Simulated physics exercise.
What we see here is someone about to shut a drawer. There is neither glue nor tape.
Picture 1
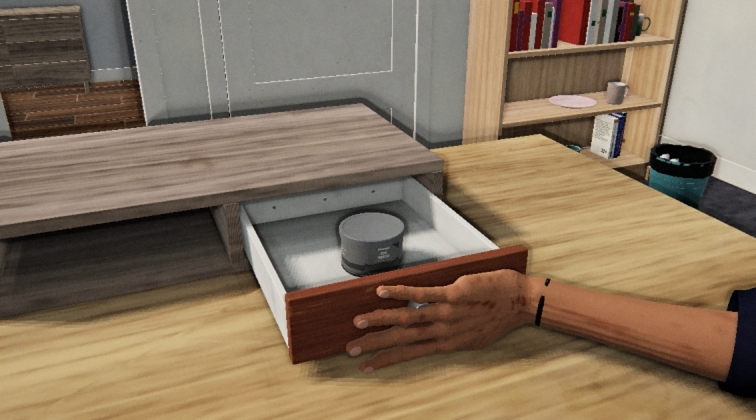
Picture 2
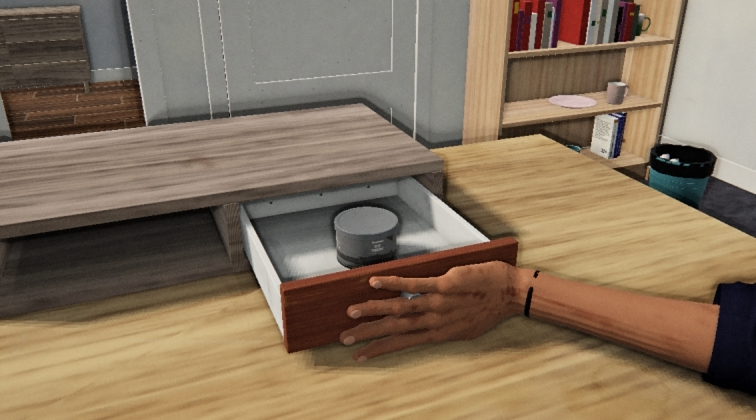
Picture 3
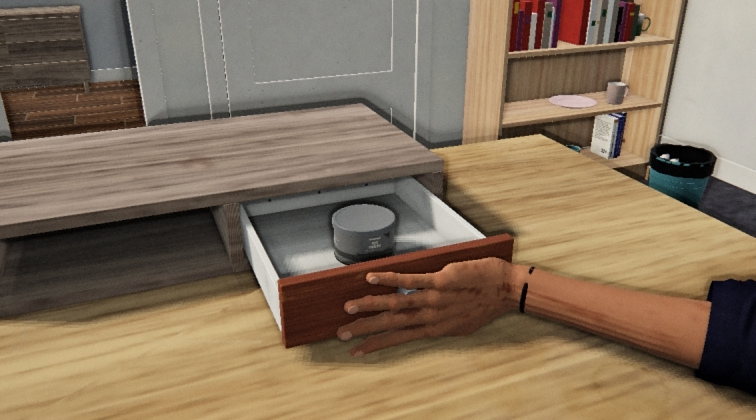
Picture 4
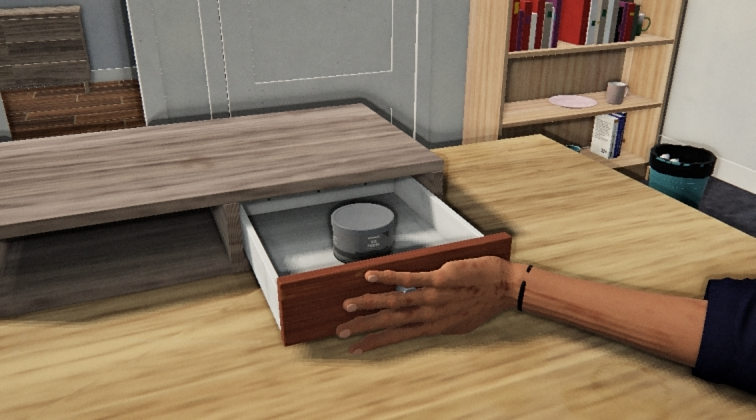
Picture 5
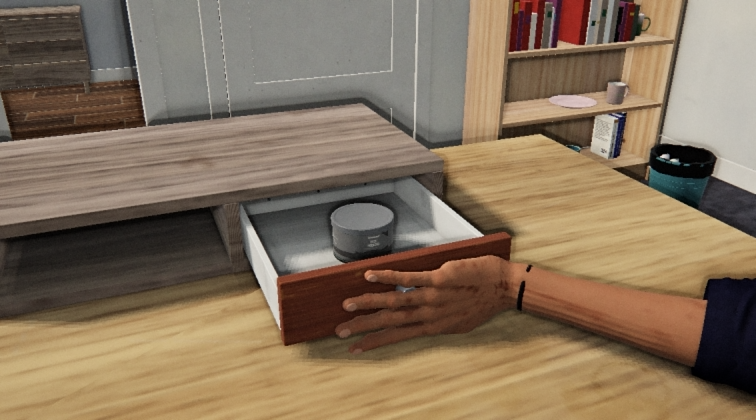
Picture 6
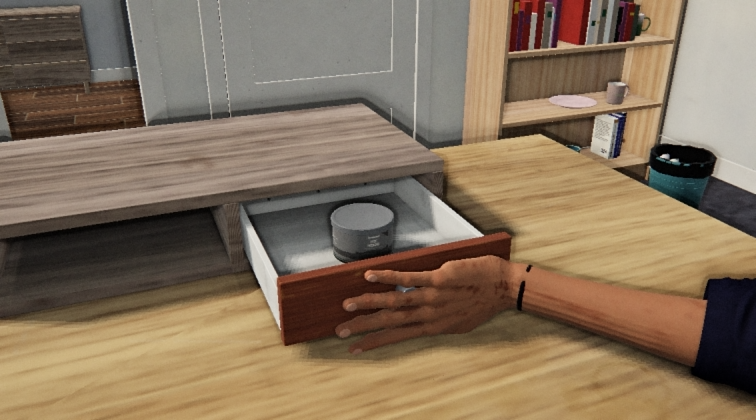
A hand pressed against the front of an open drawer holding a grey tin and pushed it in slightly, then stayed still with the drawer still wide open.
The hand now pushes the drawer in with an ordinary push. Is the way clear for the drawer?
The drawer ends up fully in.
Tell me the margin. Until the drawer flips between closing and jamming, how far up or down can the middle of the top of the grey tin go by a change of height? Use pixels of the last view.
Roughly 12 pixels upward.
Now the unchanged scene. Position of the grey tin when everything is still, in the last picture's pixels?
When everything stops, it's near (314, 177).
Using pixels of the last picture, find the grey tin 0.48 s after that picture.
I'd expect it close to (341, 208) in the last view.
Then, 0.48 s after the last picture, drawer about half in.
At rest, the drawer goes all the way in.
